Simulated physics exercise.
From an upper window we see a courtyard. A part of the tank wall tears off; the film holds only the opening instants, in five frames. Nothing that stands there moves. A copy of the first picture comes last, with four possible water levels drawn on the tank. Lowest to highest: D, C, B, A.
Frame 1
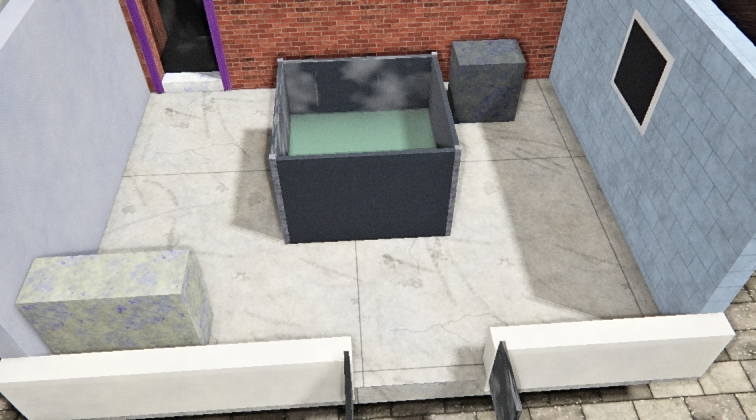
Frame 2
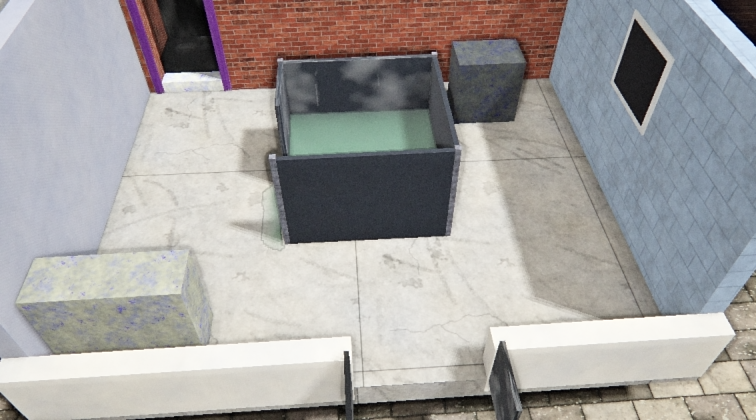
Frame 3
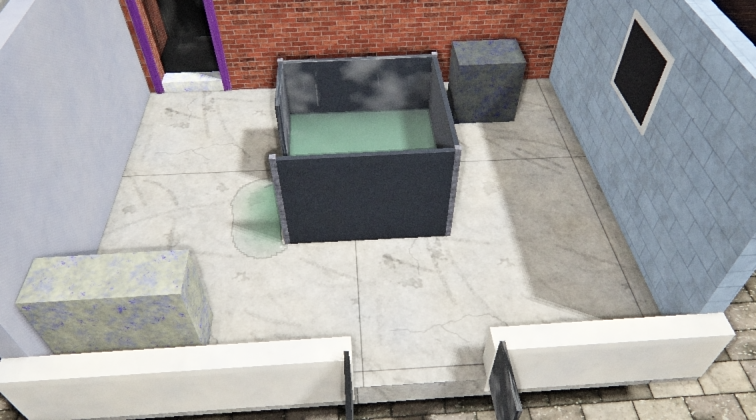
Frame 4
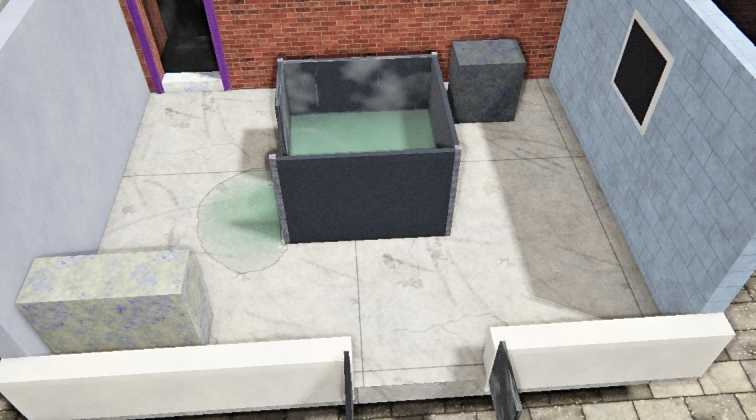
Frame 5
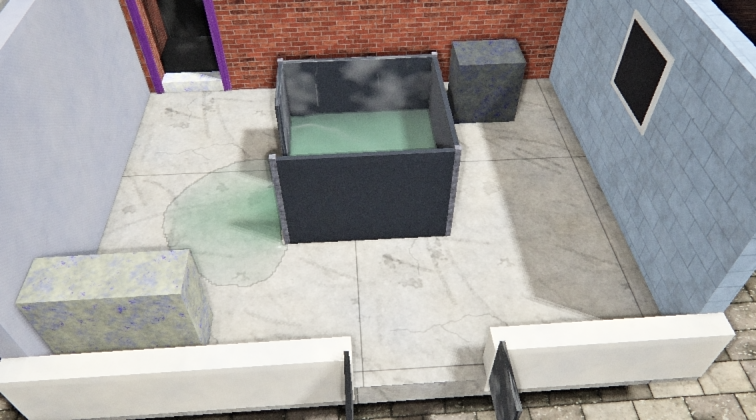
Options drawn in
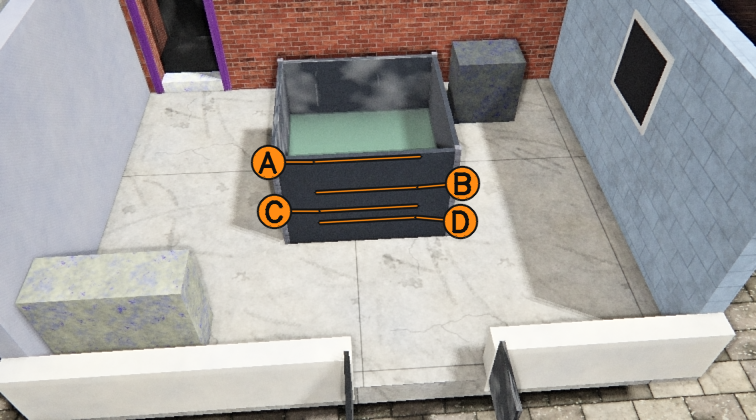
To begin with, a dark, open-topped tank of pale green water stands in a walled courtyard, the paving around it dry. A thin patch of greenish water then appears at the tank's left side and widens across the paving toward the mottled block on the left, while everything else stays still.
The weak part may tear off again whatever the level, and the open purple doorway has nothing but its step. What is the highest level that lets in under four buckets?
C is the one.
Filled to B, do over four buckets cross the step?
Yes.
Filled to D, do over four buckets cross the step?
No, not at all.
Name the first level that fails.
Here it is level B.
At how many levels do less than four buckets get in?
Two of them.
In orange, A at (366, 159); B at (367, 189); C at (368, 208); D at (368, 220); from the bottom up D, C, B, A.
With A, dozens of bucketfuls pour in.
With B, about 11 bucketfuls get in.
With C, a splash gets over, under a bucket.
With D, nothing gets over.
